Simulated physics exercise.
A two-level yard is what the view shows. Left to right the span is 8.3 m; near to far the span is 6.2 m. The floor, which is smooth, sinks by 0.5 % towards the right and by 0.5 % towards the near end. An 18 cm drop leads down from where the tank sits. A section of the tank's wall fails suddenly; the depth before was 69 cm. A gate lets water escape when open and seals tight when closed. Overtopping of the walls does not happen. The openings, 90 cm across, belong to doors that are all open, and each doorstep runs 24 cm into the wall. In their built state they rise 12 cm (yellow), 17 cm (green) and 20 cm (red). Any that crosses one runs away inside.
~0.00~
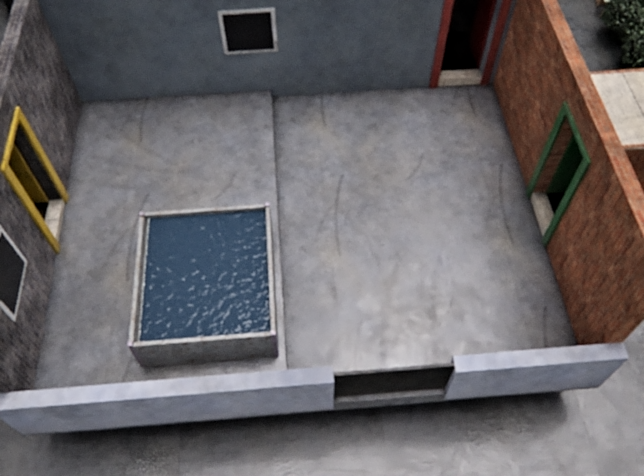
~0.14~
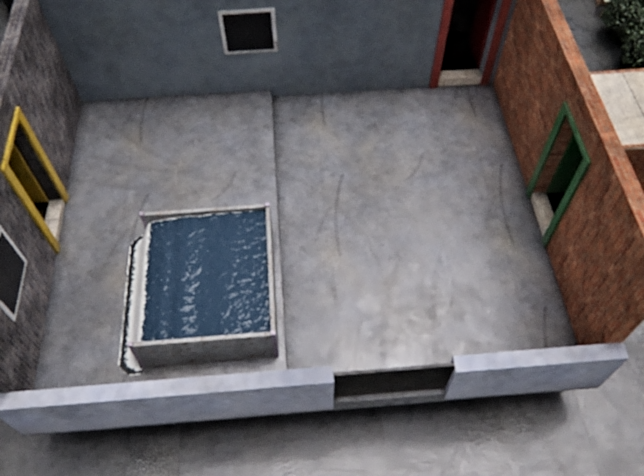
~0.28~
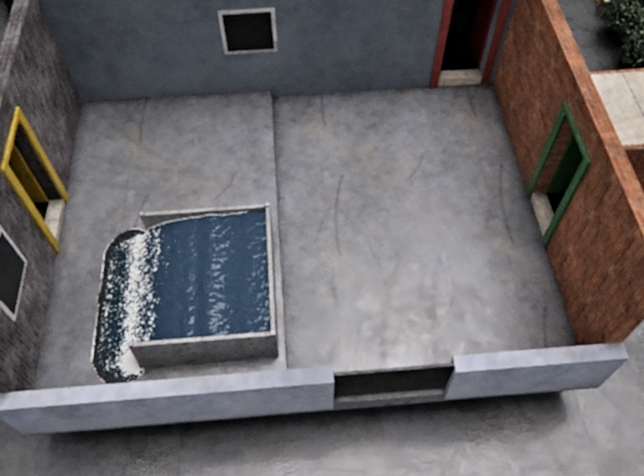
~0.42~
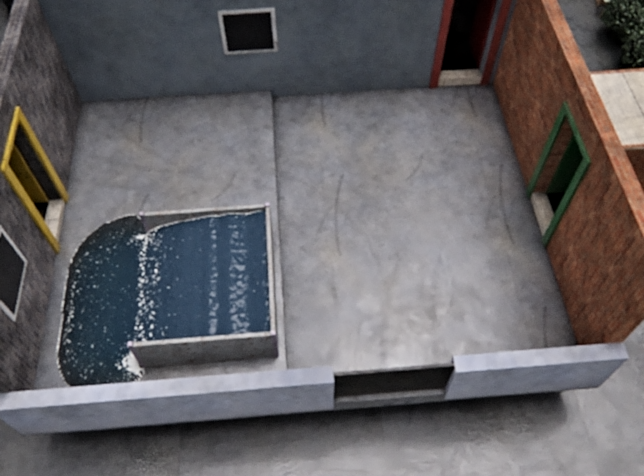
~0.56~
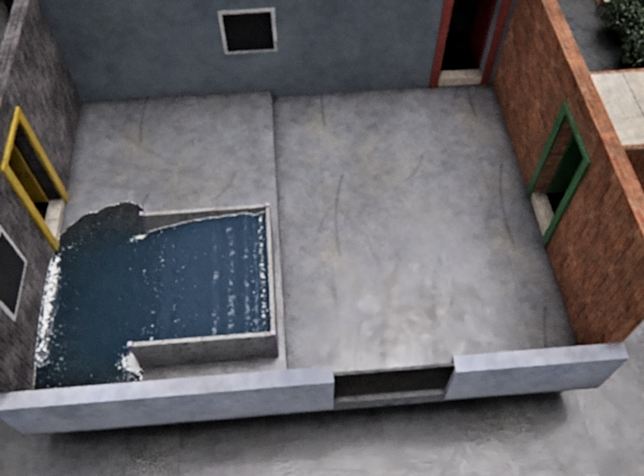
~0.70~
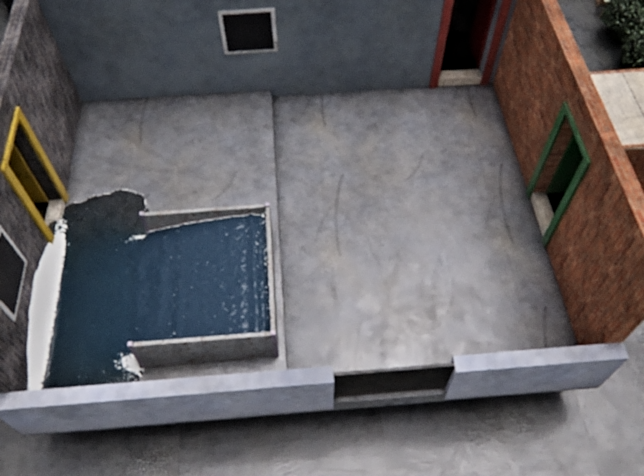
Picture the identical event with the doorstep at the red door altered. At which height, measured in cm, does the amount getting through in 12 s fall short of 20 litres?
From about 6.5 cm upwards.
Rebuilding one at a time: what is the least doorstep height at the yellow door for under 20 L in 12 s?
At the yellow door you'd want roughly 22 cm.
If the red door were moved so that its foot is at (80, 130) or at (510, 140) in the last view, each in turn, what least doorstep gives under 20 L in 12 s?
You'd want roughly 12.5 cm there first, then roughly 9.5 cm.
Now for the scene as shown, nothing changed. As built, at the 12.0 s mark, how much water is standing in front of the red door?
About 7.0 centimetres.
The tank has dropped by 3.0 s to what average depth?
17 cm, roughly.
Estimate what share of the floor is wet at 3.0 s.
Roughly 30 percent of the floor is wet.
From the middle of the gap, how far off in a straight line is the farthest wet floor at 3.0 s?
About 4.8 m.
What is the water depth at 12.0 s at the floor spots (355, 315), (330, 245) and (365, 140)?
First spot about 5 cm, second about 1 cm, third about 3 cm.
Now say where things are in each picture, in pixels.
Still water, 69 cm deep, in the tank at (205, 273); the red door at (467, 46) is dry, in the first frame.
The gap is at (146, 291), the front 0.3 m out at (127, 365); the back of the tank holds 69 cm, in the second frame.
The front is at (102, 300), 0.8 m from the gap at (147, 293); 1.7 m2 of floor is wet, 69 cm left at the back, in the third frame.
The gap is at (148, 294), the front 1.3 m out at (67, 306); the back of the tank holds 68 cm, in the fourth frame.
The gap is at (148, 294), the front 1.6 m out at (36, 383); the back of the tank holds 61 cm, in the fifth frame.
Water pours out at (148, 294) and has run 1.8 m, to (64, 212); about 12 cm deep outside, 58 cm at the back; 6.8 m in a straight line remain to the red door at (467, 46), in the sixth frame.
After 1.4 s water covers 15 % of the floor, deepest (57 cm) near (32, 407); it has not reached the red door.
After 3.0 s water covers 30 % of the floor, deepest (31 cm) near (32, 407); it has not reached the red door.
After 12.0 s water covers 95 % of the floor, deepest (16 cm) near (585, 366); 7 cm at the red door, 0 litres in over its 20 cm doorstep.
At the red door as built, the water arrived by 5.3 s and peaked near 11 cm at 9.0 s.
Run again over the same 12 s with other heights there, 27 litres in over 6 cm, 9 litres over 8 cm. The limit of 20 litres is kept from about 6.5 cm up.
